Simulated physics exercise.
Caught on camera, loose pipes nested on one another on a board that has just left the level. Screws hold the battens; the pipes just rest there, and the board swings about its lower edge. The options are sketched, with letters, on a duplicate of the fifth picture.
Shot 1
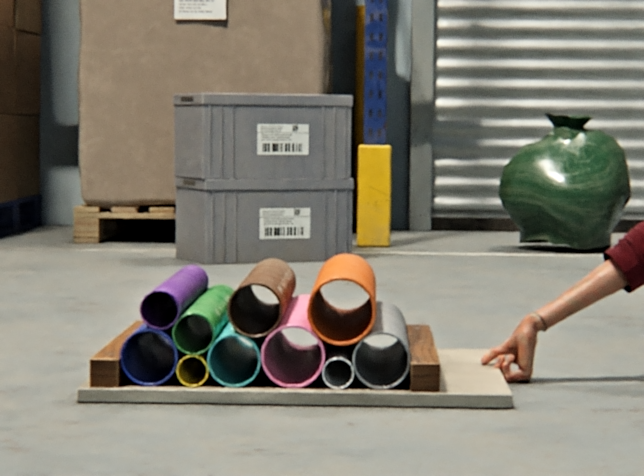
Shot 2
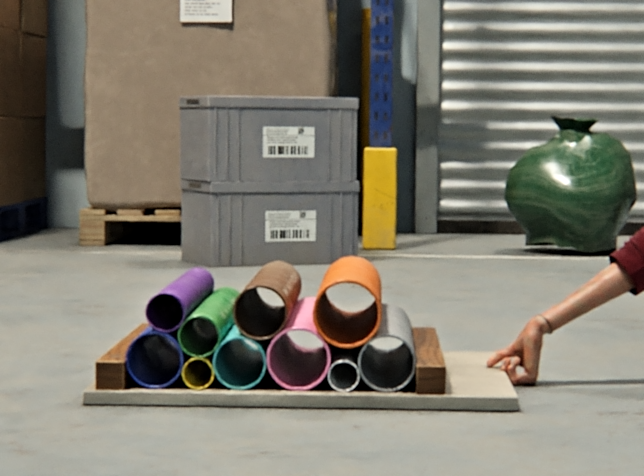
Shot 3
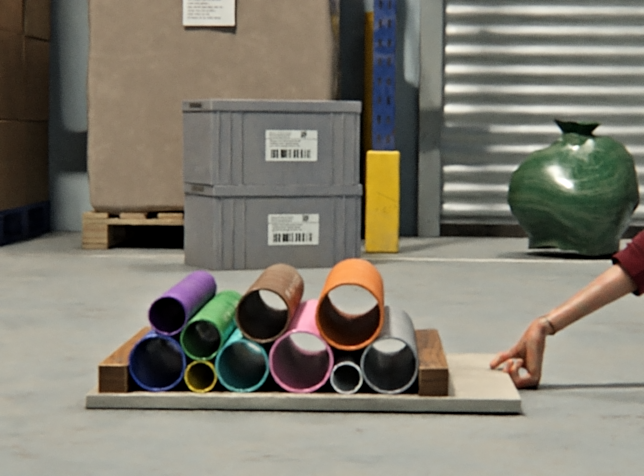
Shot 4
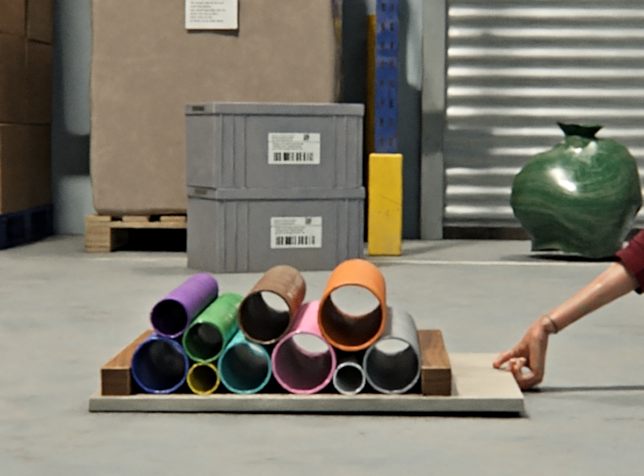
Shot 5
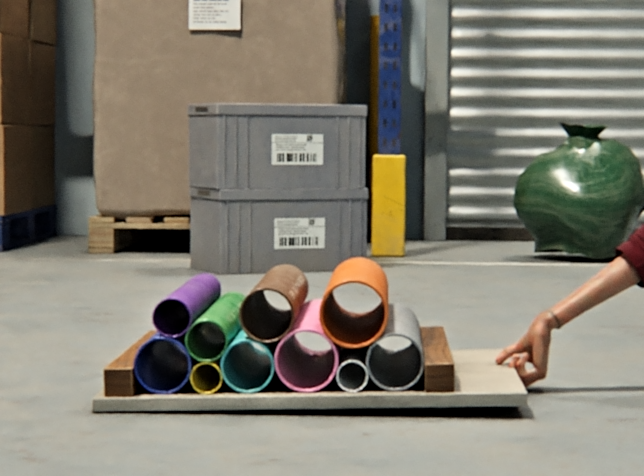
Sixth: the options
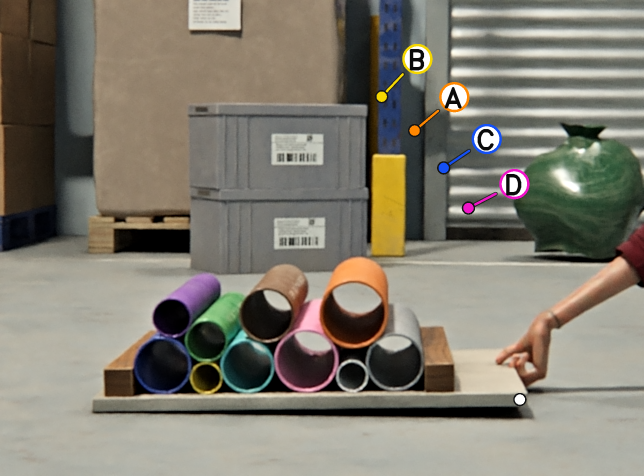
In a warehouse with stacked grey crates and a green vase behind, colourful pipes lie nested between wooden battens on a low board, a hand at its right end. The view shifts slightly, the pipes keep their arrangement, and finally the fingers raise the board's right end very slightly.
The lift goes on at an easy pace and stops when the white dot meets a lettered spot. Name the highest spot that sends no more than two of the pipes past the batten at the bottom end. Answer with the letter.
Mark A is as high as it can go.
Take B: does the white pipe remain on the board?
Yes.
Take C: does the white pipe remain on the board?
Yes.
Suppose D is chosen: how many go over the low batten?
With D, one.
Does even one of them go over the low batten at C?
At C: Yes.
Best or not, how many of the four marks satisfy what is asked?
The number is three.
On the marked copy, A at (415, 131); B at (382, 97); C at (444, 168); D at (469, 208); the white dot at (520, 400).
Taking A. A third of the way, board at 21°.
Two thirds of the way, board at 40°.
When it is over, board at 41°, one over the low batten (purple).
As for the rest, B four over the low batten (brown, orange, green, purple); C one over the low batten (purple); D one over the low batten (purple).
